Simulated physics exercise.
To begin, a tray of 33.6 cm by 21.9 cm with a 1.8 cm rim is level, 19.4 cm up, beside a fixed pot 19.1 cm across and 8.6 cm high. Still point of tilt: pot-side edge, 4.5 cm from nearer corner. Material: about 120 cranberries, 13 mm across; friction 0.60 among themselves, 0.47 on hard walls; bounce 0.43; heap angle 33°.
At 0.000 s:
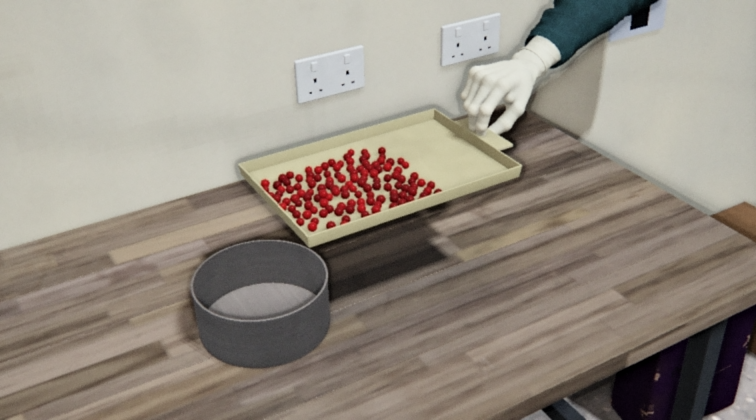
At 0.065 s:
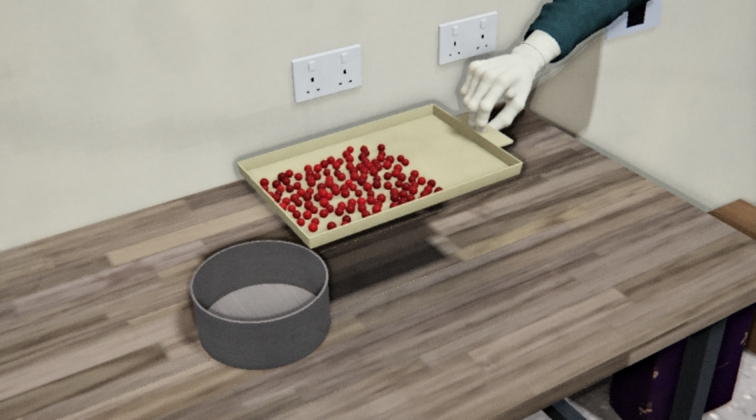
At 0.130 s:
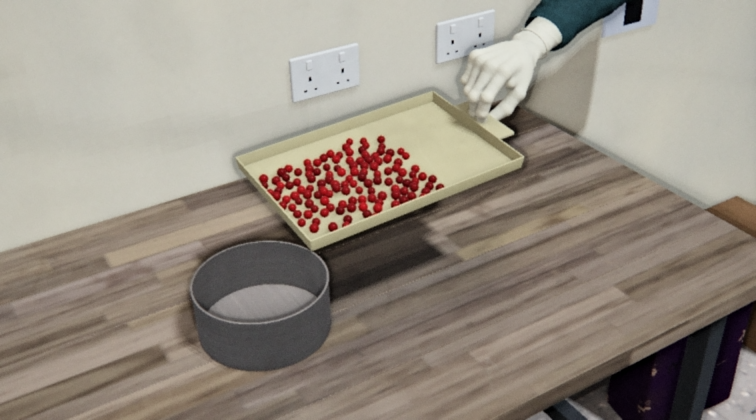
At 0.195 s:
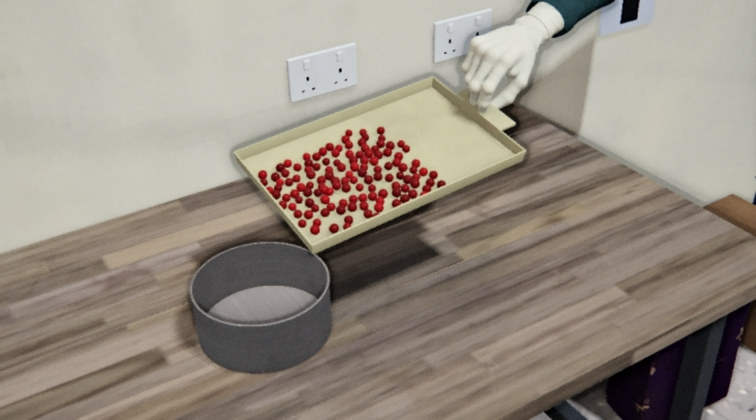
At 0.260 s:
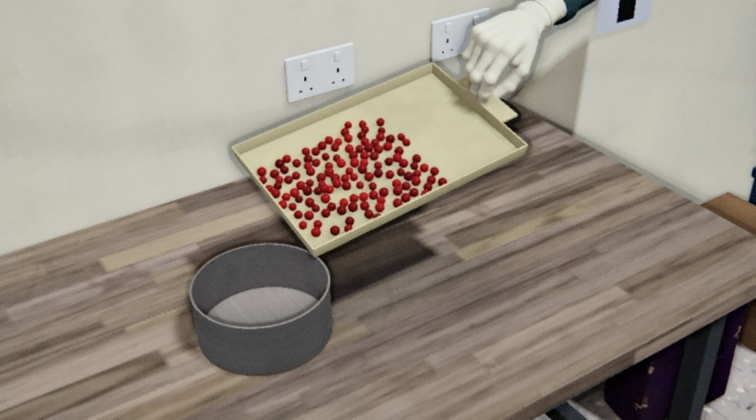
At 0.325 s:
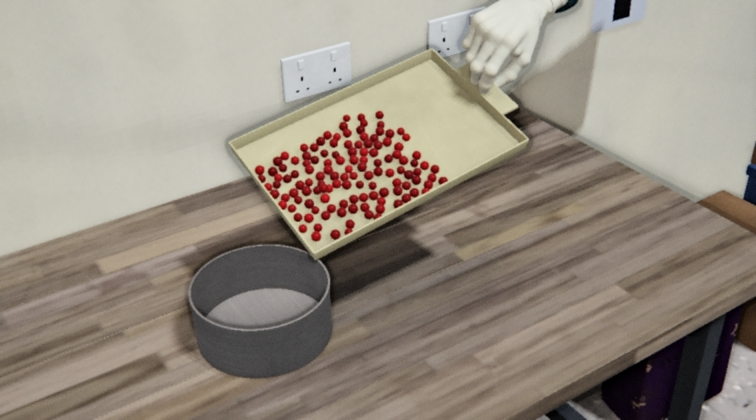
A gloved hand steadily tilts a tray of red cranberries toward its left front corner.
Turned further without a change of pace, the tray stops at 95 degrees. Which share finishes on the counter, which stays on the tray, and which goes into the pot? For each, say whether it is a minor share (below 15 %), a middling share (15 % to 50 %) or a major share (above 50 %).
At the end, counter: The majority; tray: A small amount; pot: A small amount.
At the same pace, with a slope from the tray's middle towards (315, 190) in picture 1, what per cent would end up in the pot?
The share comes to about 80 in a hundred.
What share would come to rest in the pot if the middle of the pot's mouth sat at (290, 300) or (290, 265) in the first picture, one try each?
Roughly 70 and 0 percent.
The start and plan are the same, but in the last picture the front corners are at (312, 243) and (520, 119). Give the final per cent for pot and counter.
Pot: 75, counter: 25.
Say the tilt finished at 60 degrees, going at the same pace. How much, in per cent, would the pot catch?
In that case some 0 per cent.
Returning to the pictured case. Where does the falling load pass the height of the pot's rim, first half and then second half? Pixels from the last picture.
I'd mark about (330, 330) for the first half and about (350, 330) for the second.
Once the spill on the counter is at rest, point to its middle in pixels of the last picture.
(342, 389).
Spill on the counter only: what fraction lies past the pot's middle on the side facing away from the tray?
Roughly 30 per cent.
After 0.83 s, tilt 55 degrees; the tray holds 100 %, the pot 0 %.
After 1.17 s, tilt 80 degrees; the tray holds 100 %, the pot 0 %.
After 1.60 s, tilt 95 degrees; the tray holds 15 %, the pot 0 %.
In the end, at 2.7 s, counter 100 %, tray 0 %, pot 0 %.
